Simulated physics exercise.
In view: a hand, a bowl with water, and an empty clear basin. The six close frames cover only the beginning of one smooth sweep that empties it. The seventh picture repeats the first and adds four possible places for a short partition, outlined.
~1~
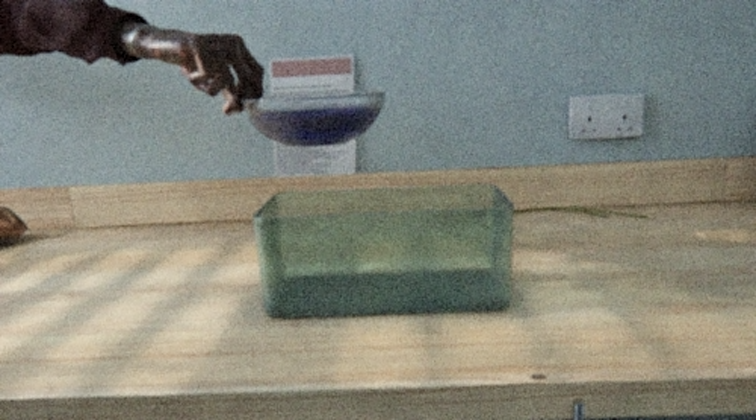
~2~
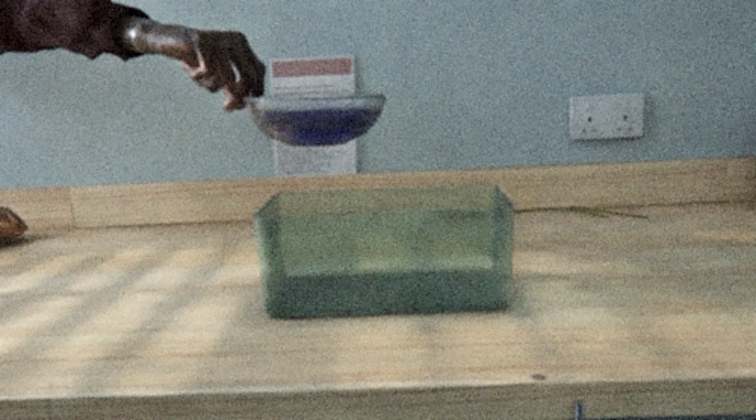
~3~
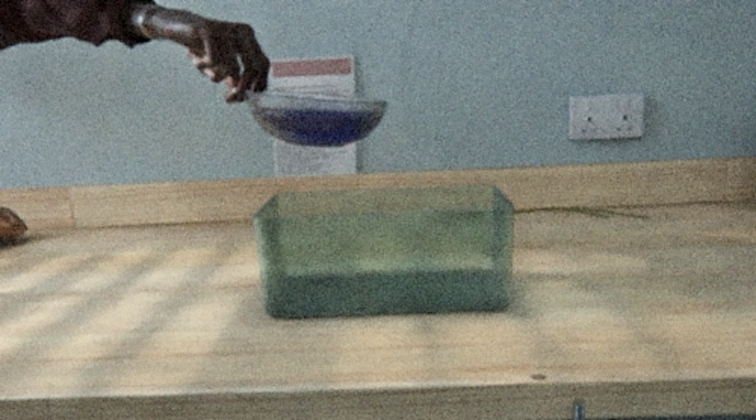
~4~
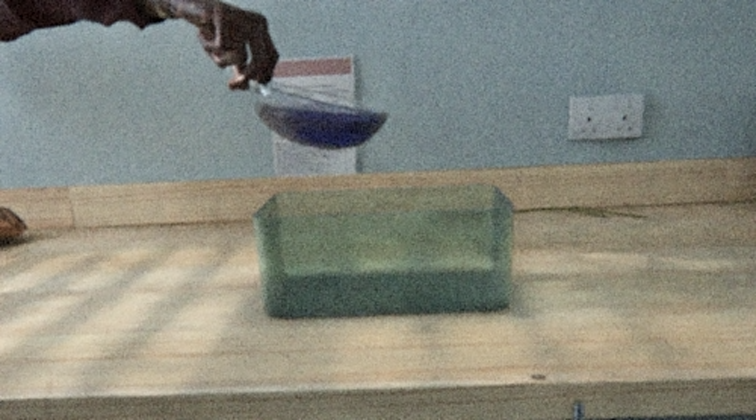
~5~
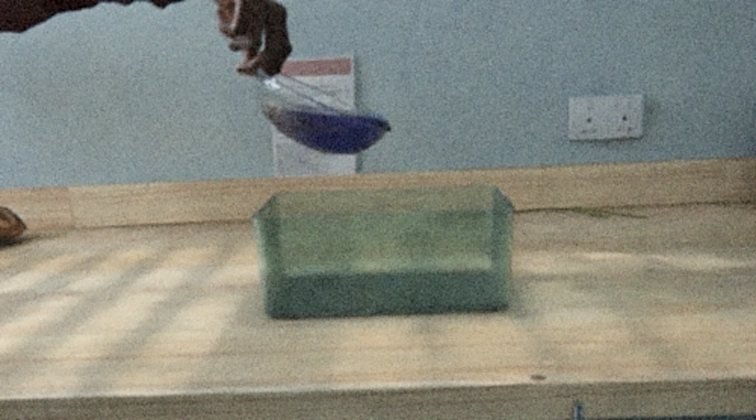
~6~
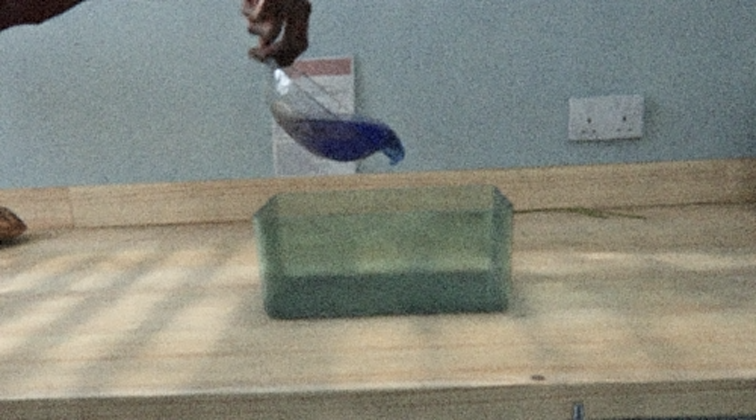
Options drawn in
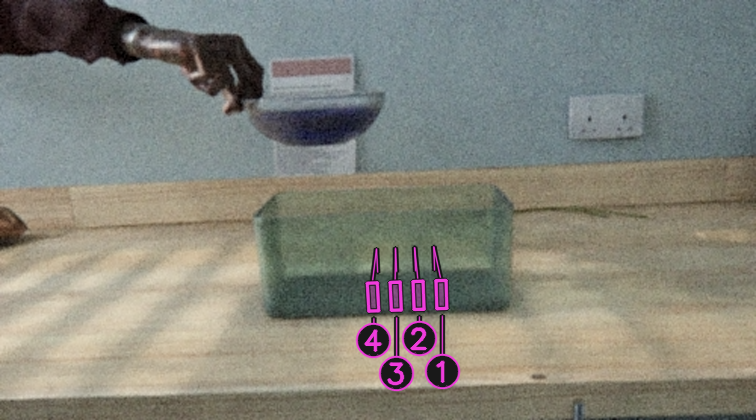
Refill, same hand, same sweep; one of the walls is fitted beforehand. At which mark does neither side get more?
It is 2.
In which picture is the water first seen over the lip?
In picture 5.
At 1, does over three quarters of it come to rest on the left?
No, it does not.
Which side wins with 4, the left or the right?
More ends on the right.
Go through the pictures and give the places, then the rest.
In the first frame, upright, lip at (382, 92); basin from (265, 315) to (511, 306); nothing has left yet.
In the second frame, upright, lip at (383, 95); nothing has left yet.
In the third frame, tipped about 8°, lip at (385, 102); nothing has left yet.
In the fourth frame, tipped about 17°, lip at (387, 113); nothing has left yet.
In the fifth frame, tipped about 28°, lip at (386, 128); water is over the lip, down to (386, 128).
In the sixth frame, tipped about 42°, lip at (382, 144); water is over the lip, down to (394, 162).
In magenta, 1 at (442, 315); 2 at (419, 316); 3 at (396, 317); 4 at (373, 318).
With 1, about 67 % ends left of the wall and 29 % right of it; 4 % is lost outside.
With 2, about 45 % ends left of the wall and 54 % right of it.
With 3, about 26 % ends left of the wall and 72 % right of it.
With 4, about 20 % ends left of the wall and 79 % right of it.
